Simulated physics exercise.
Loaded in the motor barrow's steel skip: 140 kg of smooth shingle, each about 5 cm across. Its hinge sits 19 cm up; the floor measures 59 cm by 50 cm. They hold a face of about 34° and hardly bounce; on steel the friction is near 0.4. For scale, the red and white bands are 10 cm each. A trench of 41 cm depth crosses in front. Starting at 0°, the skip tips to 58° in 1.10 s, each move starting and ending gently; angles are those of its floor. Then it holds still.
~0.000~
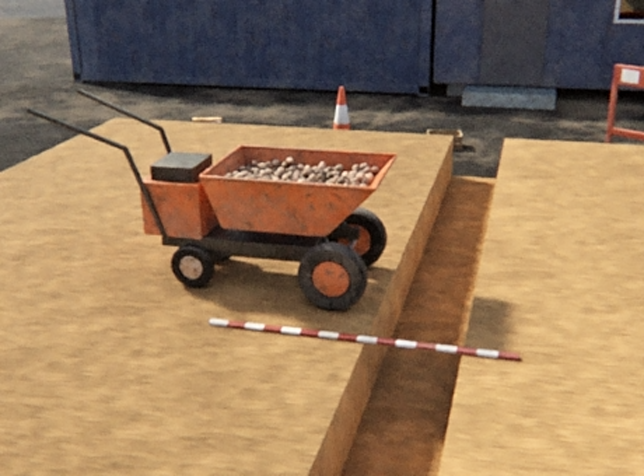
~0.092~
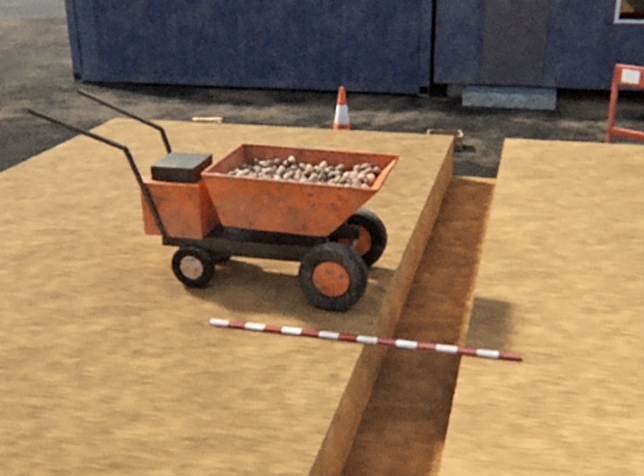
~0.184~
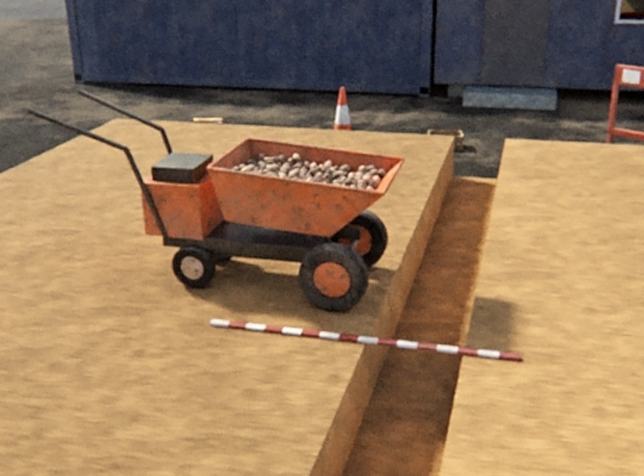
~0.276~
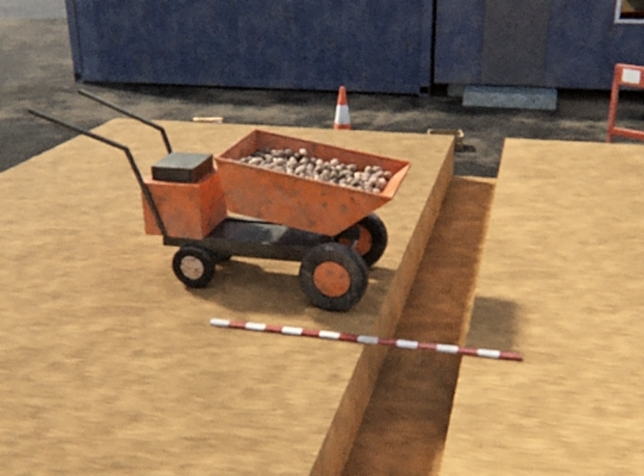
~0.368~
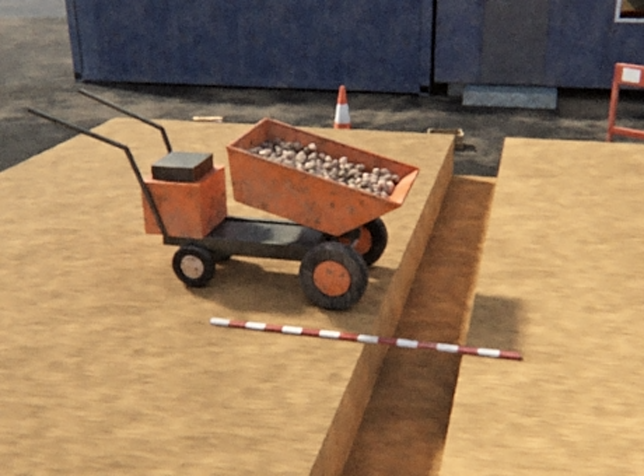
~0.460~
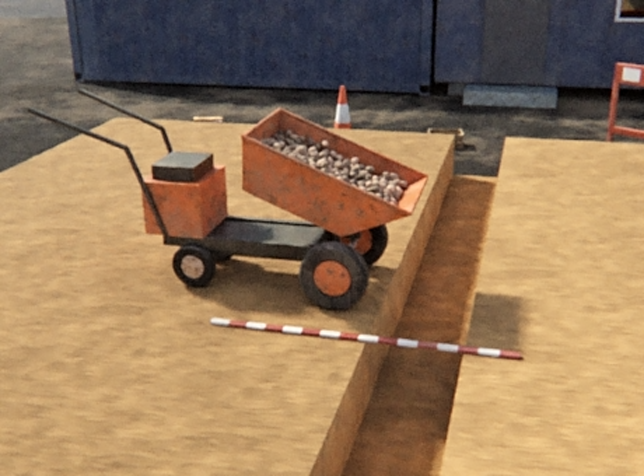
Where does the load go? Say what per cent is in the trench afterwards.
Close to 52 in a hundred.
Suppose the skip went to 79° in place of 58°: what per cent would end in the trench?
It would be near 55 per cent.
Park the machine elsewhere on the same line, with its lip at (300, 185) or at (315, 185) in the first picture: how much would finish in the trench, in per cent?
About 100 and 100 per cent.
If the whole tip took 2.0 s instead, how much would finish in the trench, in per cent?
It would be near 60 per cent.
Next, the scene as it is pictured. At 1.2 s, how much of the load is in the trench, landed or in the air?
About 10 per cent by then.
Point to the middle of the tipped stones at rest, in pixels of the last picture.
Around (471, 295).
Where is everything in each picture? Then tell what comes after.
The skip is at 0°, its lip at (376, 189); the top of the load is at (334, 172), in the first picture.
Lip at (378, 190), floor tilted 1°, highest stones at (307, 173); the stones move at 0.2 m/s on average, in the second picture.
The skip is at 4°, its lip at (384, 194); the top of the load is at (282, 166); the stones move at 0.4 m/s on average, in the third picture.
Lip at (392, 199), floor tilted 9°, highest stones at (270, 158); the stones move at 0.5 m/s on average, in the fourth picture.
Lip at (401, 205), floor tilted 15°, highest stones at (268, 148); the stones move at 0.6 m/s on average, in the fifth picture.
Lip at (411, 214), floor tilted 22°, highest stones at (277, 139); the stones move at 0.7 m/s on average, in the sixth picture.
After 0.8 s the floor is at 49°; 100 % in the skip; the foremost stones are at (427, 235).
After 1.2 s the floor is at 58°; 81 % in the skip, 10 % in the trench, 9 % past the trench; the foremost stones are at (500, 286).
After 1.5 s the floor is at 58°; 42 % in the skip, 16 % in the trench, 43 % past the trench; the foremost stones are at (597, 318).
After 3.5 s the floor is at 58°; 0 % in the skip, 52 % in the trench, 48 % past the trench; the foremost stones are past the picture's edge.
